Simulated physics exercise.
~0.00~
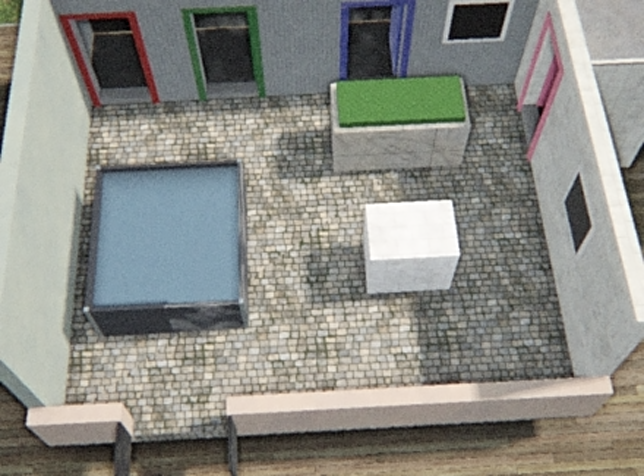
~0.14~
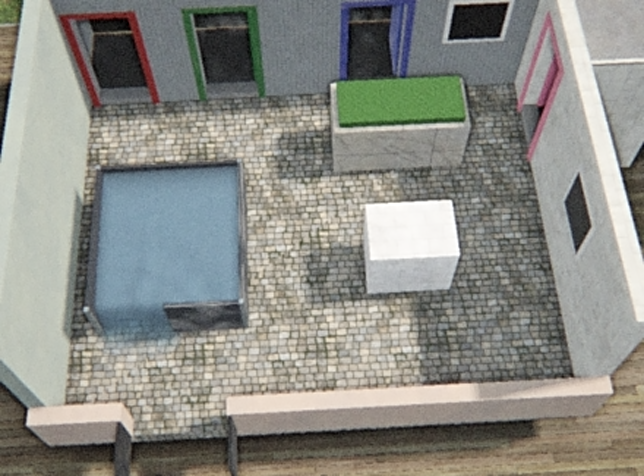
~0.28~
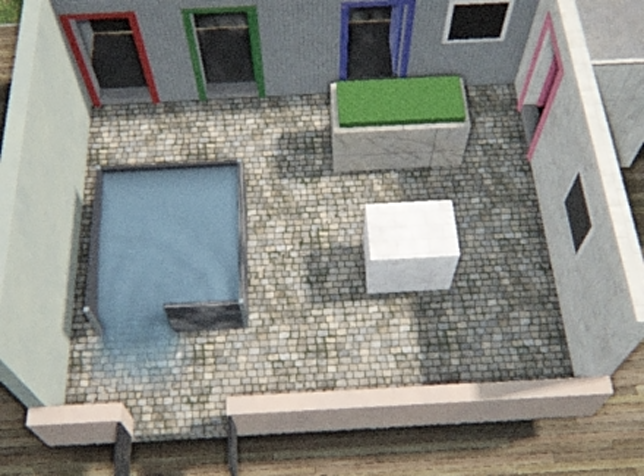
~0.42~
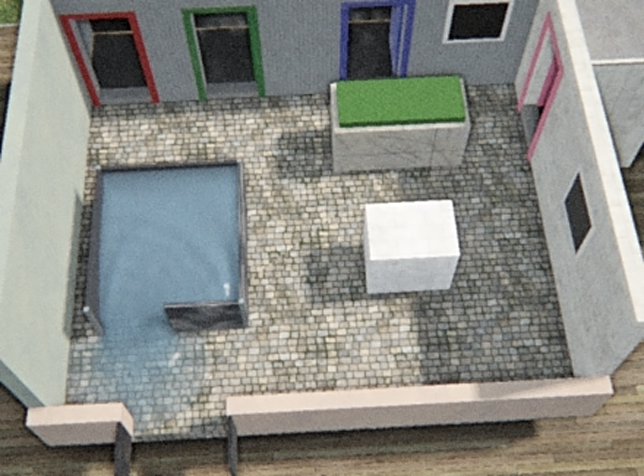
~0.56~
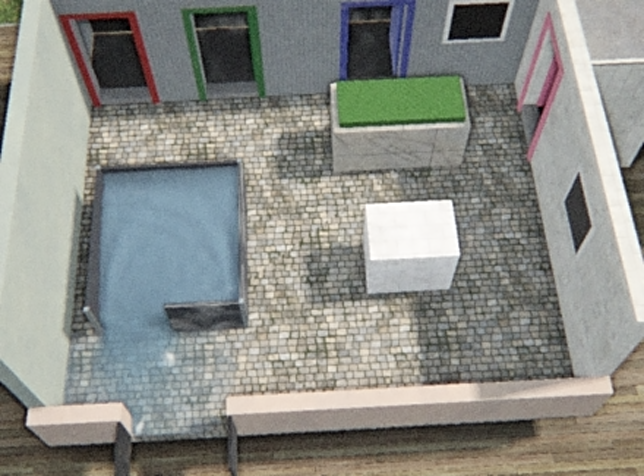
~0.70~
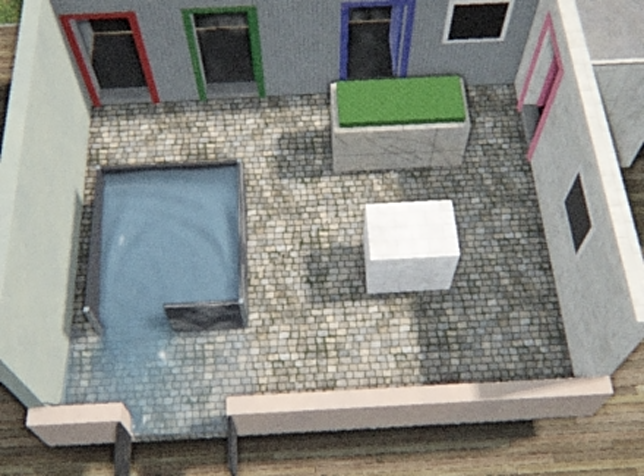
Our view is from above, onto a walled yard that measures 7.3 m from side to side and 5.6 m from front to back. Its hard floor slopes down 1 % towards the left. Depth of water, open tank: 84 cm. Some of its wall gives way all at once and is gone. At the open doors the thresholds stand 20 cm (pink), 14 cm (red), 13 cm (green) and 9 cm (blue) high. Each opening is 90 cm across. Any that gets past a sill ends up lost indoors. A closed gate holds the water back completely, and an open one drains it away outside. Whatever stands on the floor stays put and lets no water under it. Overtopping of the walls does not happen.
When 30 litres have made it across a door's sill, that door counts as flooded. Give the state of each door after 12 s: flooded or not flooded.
Pink door: Within the limit. Red door: Past the limit. Green door: Within the limit. Blue door: Within the limit.
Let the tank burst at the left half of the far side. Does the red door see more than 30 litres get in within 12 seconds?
Relative to that limit, red ends up on the high side.
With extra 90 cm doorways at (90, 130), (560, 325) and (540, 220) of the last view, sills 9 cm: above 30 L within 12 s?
The first one exceeds it, the second one doesn't reach it, and the third one doesn't reach it.
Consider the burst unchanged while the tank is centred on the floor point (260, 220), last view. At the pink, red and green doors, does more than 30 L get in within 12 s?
Against that limit: Pink below, red under, green under.
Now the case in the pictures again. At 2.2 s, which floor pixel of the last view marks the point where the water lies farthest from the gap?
Point: Roughly (431, 401) in the last view.
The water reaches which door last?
Answer: The pink door.
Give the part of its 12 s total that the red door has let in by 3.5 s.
Some 30 in a hundred.
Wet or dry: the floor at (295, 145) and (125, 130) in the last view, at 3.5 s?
Untouched, soaked.
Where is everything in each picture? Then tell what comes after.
The first frame shows still water, 84 cm deep, in the open tank at (168, 235).
In the second frame, water pours out at (136, 324) and has run 0.6 m, to (176, 341); typically 7 cm deep outside, 84 cm at the open tank's back.
In the third frame, water pours out at (136, 324) and has run 0.9 m, to (171, 380); typically 12 cm deep outside, 84 cm at the open tank's back.
In the fourth frame, the front is at a hidden place, 1.5 m from the gap at (136, 325); 2.2 m2 of floor is under water; 84 cm left at the back of the open tank.
In the fifth frame, the front is at a hidden place, 1.8 m from the gap at (136, 325); 3.1 m2 of floor is under water; 82 cm left at the back of the open tank.
In the sixth frame, water pours out at (136, 324) and has run 2.1 m, to a hidden place; typically 8 cm deep outside, 73 cm at the open tank's back.
After 1.4 s water covers 10 % of the floor and is deepest (66 cm) near (102, 420); pink door not reached, red door not reached, green door not reached, blue door not reached.
After 2.2 s water covers 15 % of the floor and is deepest (56 cm) near (64, 422); pink door not reached, red door not reached, green door not reached, blue door not reached.
After 3.5 s water covers 35 % of the floor and is deepest (38 cm) near (64, 422); pink door not reached, red door 25 cm at the sill, 34 L in, green door not reached, blue door not reached.
After 7.0 s water covers 75 % of the floor and is deepest (22 cm) near (64, 422); pink door not reached, red door 16 cm at the sill, 119 L in, green door 4 cm at the sill, 0 L in, blue door 3 cm at the sill, 0 L in.
After 12.0 s water covers 100 % of the floor and is deepest (12 cm) near (64, 422); pink door 5 cm at the sill, 0 L in, red door 9 cm at the sill, 122 L in, green door 3 cm at the sill, 0 L in, blue door 5 cm at the sill, 0 L in.
